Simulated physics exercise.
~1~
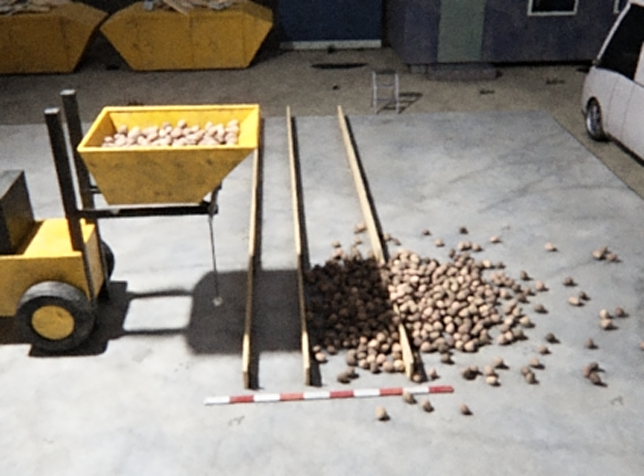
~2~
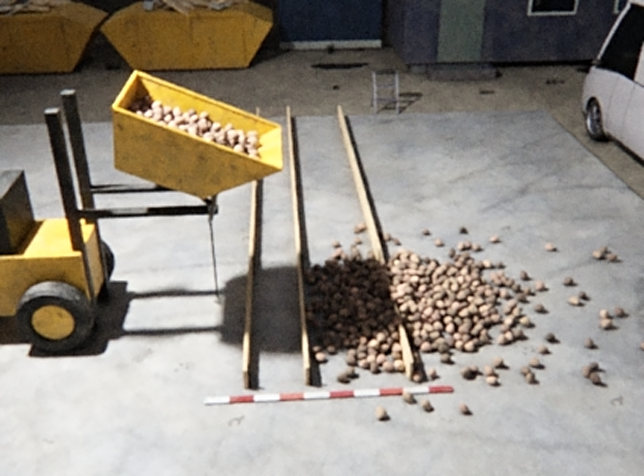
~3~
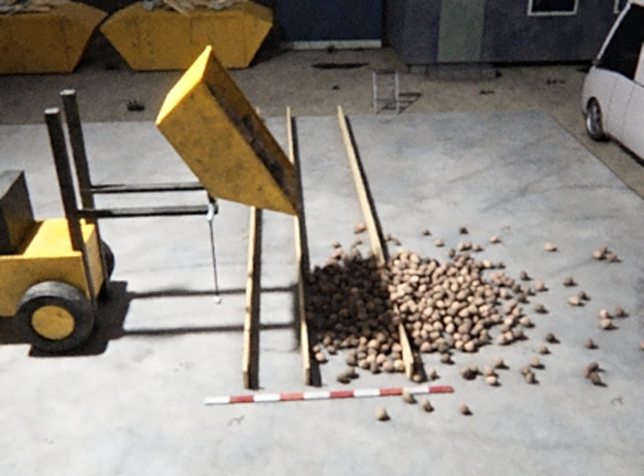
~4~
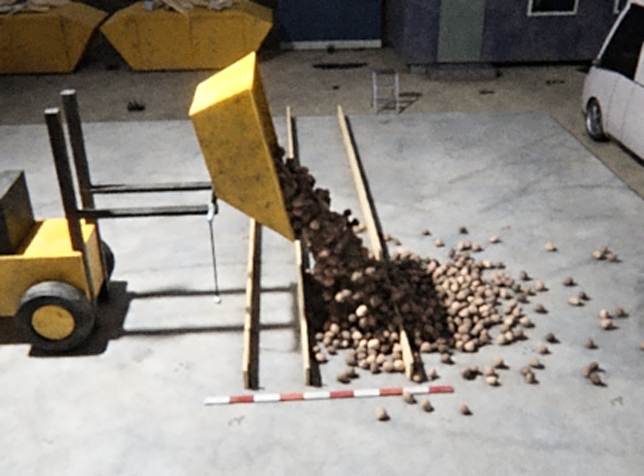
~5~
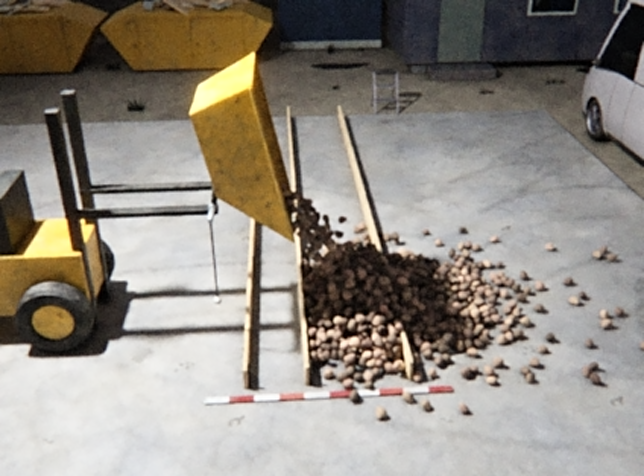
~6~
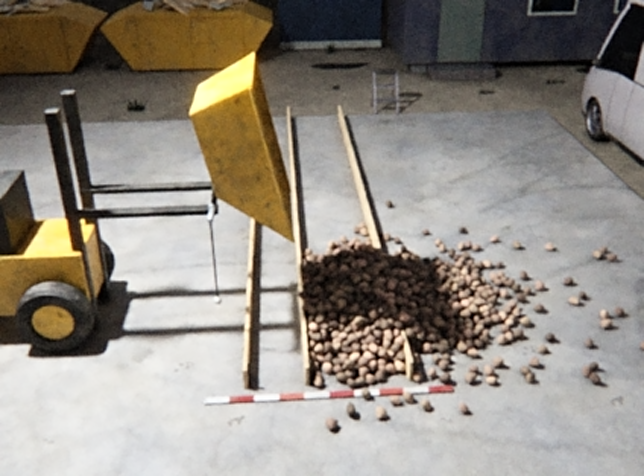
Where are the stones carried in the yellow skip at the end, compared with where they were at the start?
At the start they sit up in the raised skip on the forklift. By the end they lie lower and further right, on the enlarged heap on the floor around the right-hand boards.
Yellow skip on a forklift tipping to the right, pouring its brown stones onto a heap around the boards, then hanging empty.
